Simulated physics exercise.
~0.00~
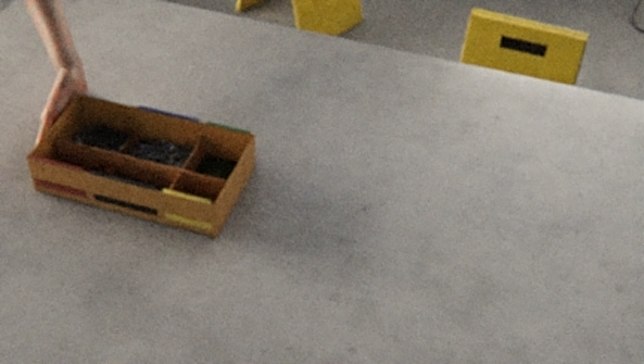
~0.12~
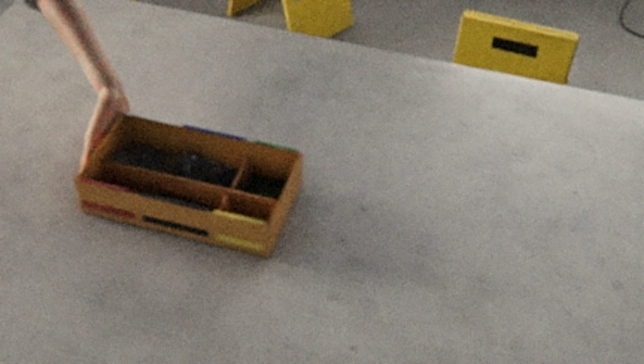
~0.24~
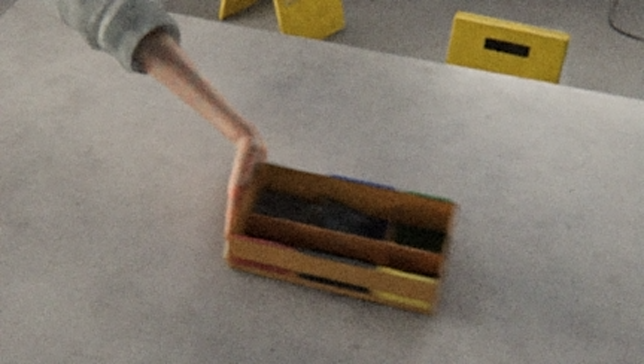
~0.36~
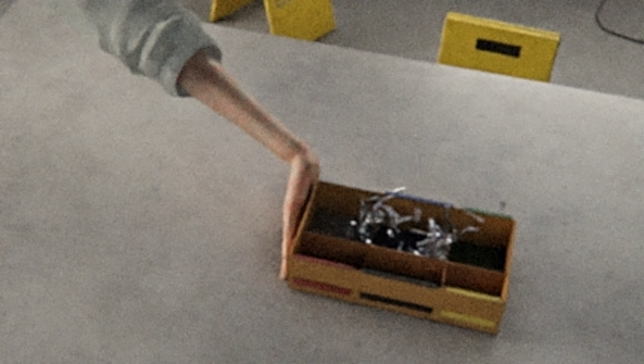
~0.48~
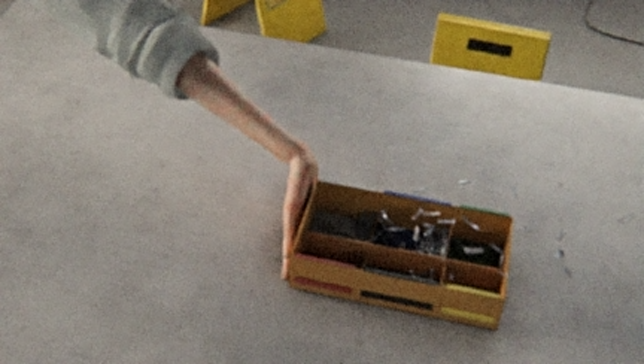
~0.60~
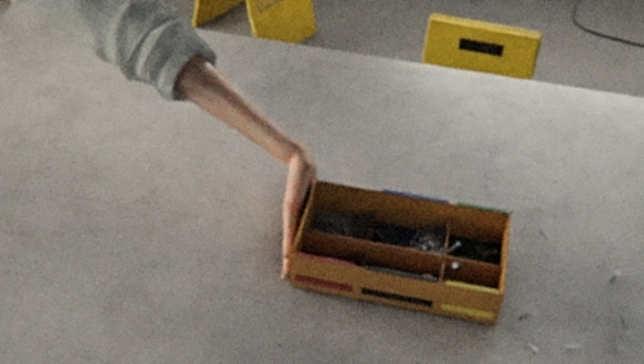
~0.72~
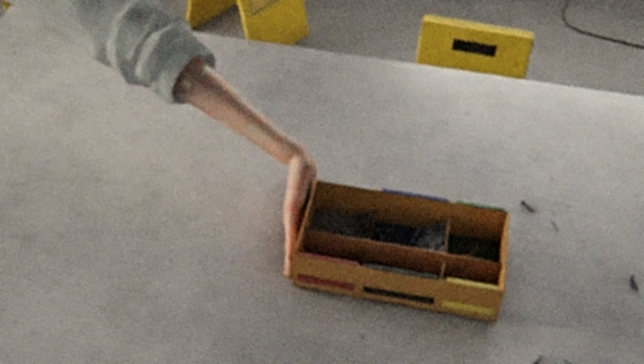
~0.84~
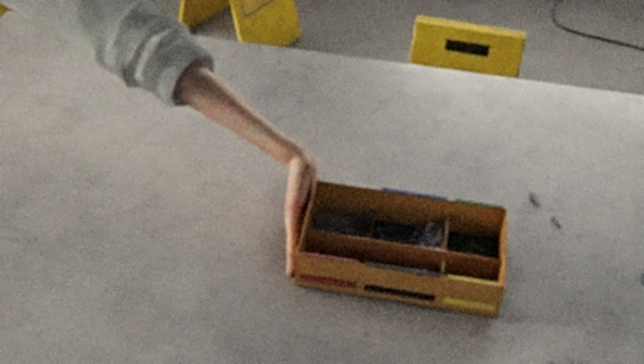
At first, a hand rests against the left end of a wooden-looking divided tray of small metal screws on a grey table, with yellow chairs behind. The hand pushes the tray to the right and toward the viewer, gaining speed as a grey-sleeved arm comes into view. Then the tray stops sharply, and the screws leap up in a glinting tangle and spill rightward. Some drop back among the compartments, while a few fly past the right end and scatter across the tabletop. Finally the tray sits still, the hand still against it, with most screws inside and a couple lying on the table to the right.
